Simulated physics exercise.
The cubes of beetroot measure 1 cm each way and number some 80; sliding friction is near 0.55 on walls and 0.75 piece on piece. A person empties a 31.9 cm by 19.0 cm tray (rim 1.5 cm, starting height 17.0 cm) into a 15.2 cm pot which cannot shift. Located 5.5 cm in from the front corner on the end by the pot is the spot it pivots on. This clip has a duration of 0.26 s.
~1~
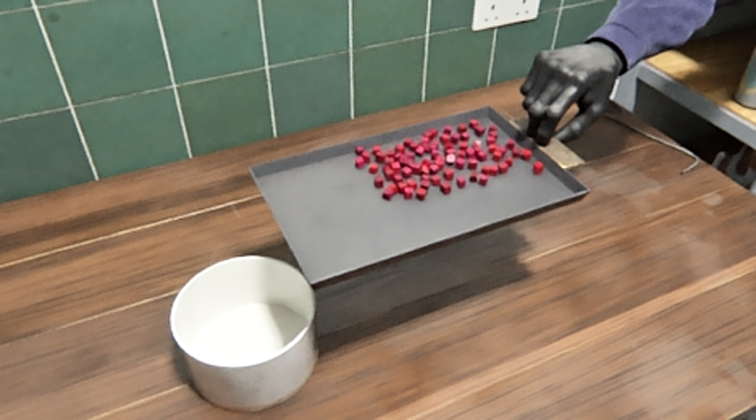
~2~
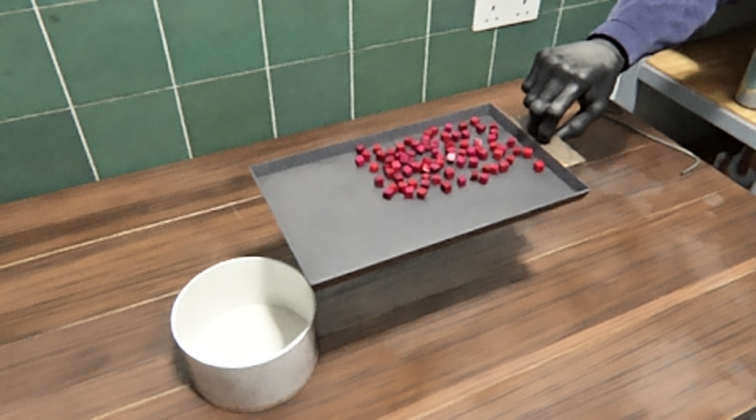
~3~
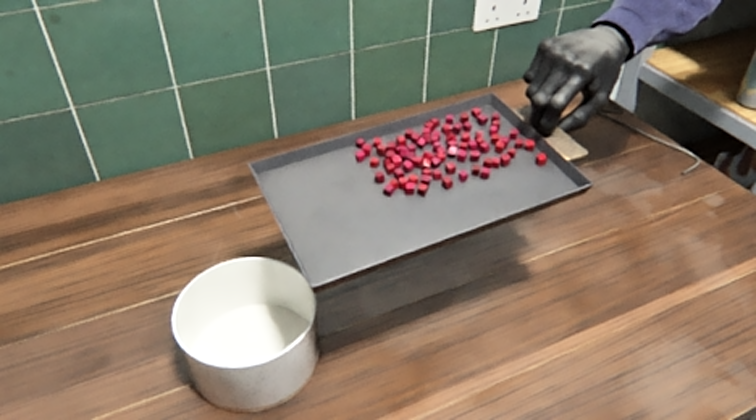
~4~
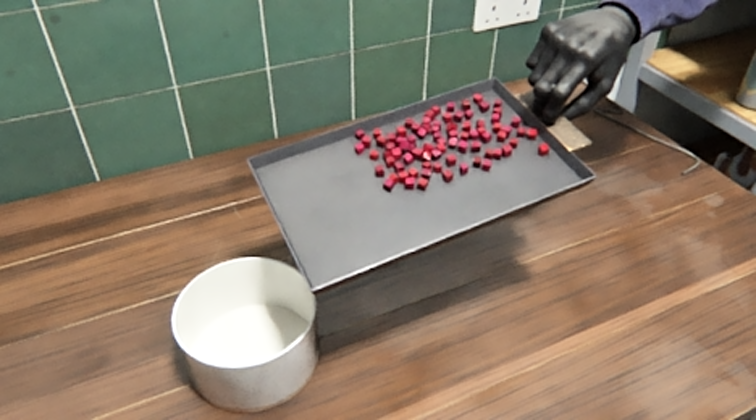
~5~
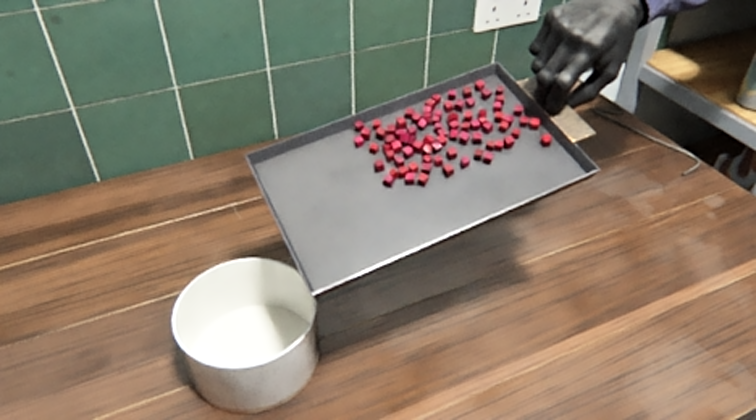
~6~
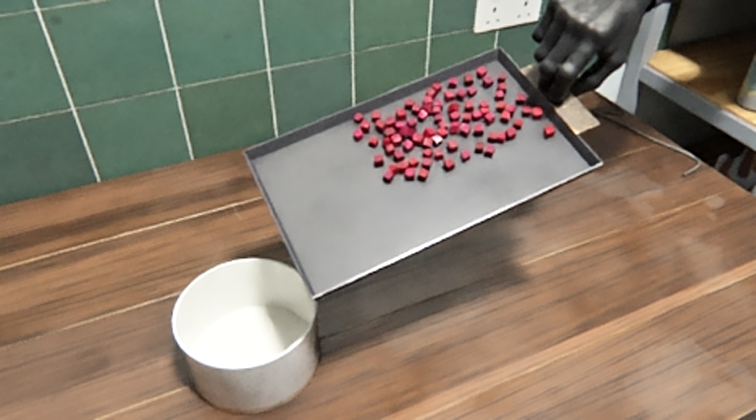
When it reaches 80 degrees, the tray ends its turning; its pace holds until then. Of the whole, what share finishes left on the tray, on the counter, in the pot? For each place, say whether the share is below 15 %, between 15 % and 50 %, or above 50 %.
Tray: Below 15 %; counter: Above 50 %; pot: Below 15 %.
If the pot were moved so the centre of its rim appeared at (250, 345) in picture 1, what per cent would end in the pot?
I'd put it at around 40 per cent.
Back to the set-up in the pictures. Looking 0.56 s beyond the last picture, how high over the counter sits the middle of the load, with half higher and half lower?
Roughly 16 centimetres, give or take.
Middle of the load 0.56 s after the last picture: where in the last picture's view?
Look near (364, 290) in the last picture.
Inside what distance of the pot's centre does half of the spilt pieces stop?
Some 16 cm, give or take.
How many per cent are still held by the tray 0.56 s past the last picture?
It's roughly 60 percent.
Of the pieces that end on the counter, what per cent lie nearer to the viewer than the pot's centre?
Some 100 per cent.
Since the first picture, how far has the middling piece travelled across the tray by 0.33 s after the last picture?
Displacement on the tray: About 4 cm.
Then, 0.33 s after the last picture, tilt 48 degrees; the tray holds 100 %, the pot 0 %.
Then, 0.56 s after the last picture, tilt 69 degrees; the tray holds 60 %, the pot 0 %.
Then, 0.90 s after the last picture, tilt 80 degrees; the tray holds 5 %, the pot 5 %.
In the end, tray 5 %, counter 90 %, pot 5 %.
